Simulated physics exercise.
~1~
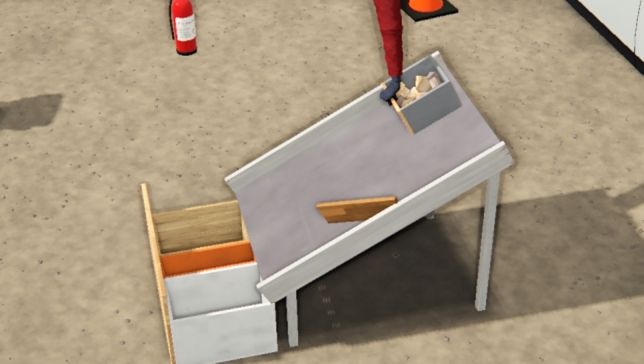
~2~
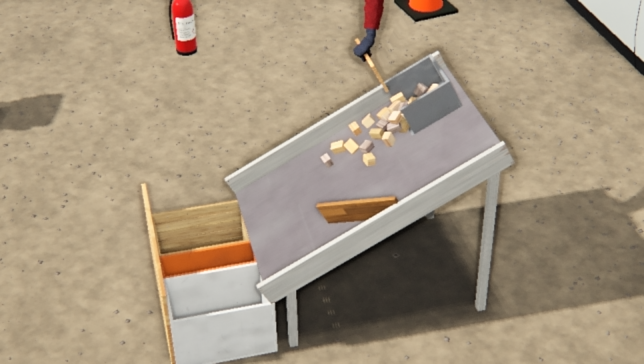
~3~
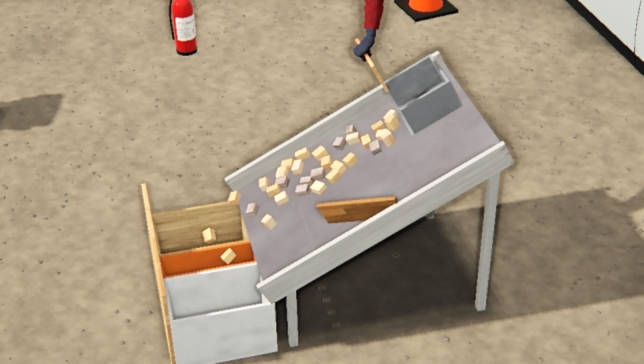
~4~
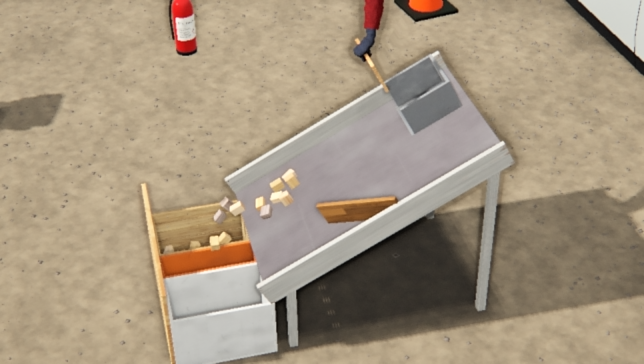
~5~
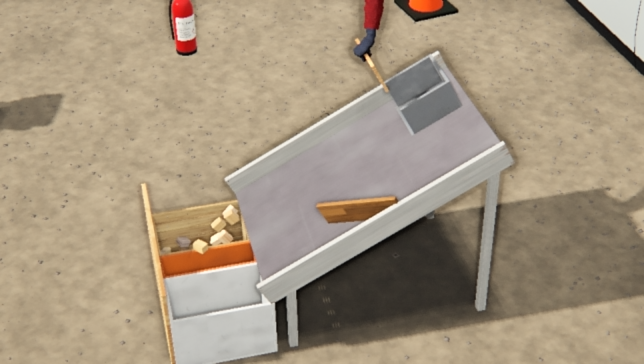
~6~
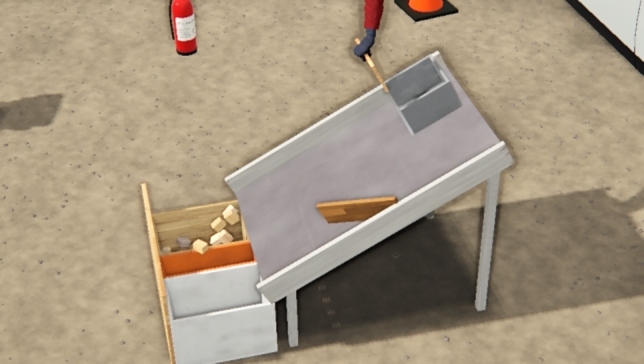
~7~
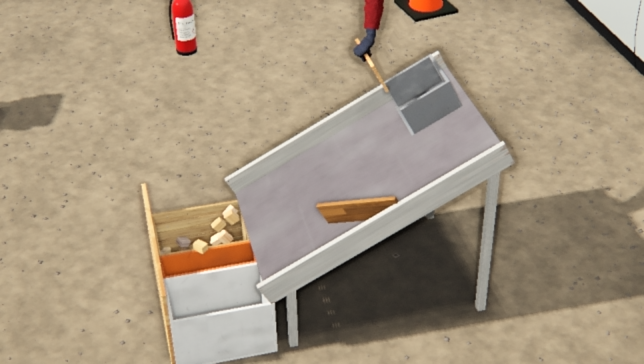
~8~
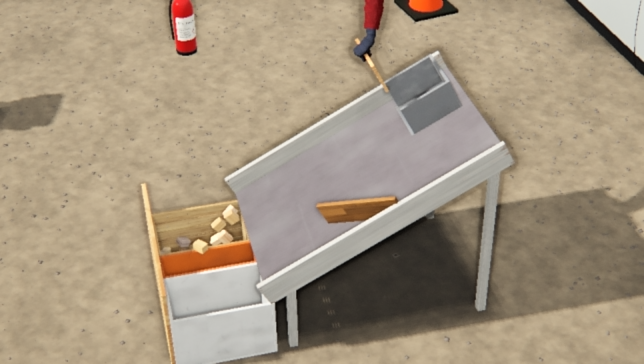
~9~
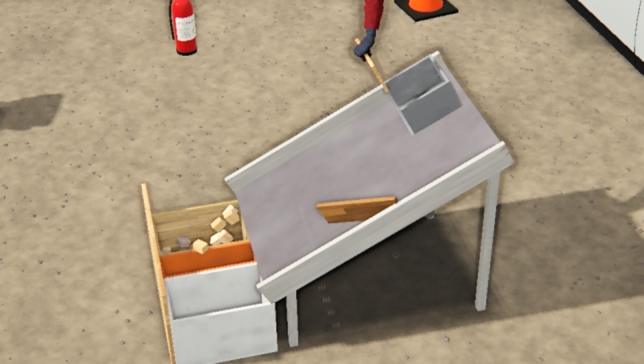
On a concrete floor, a gloved hand opening a grey pen, wooden blocks tumbling down a sloped table, most settling in the wooden bin.
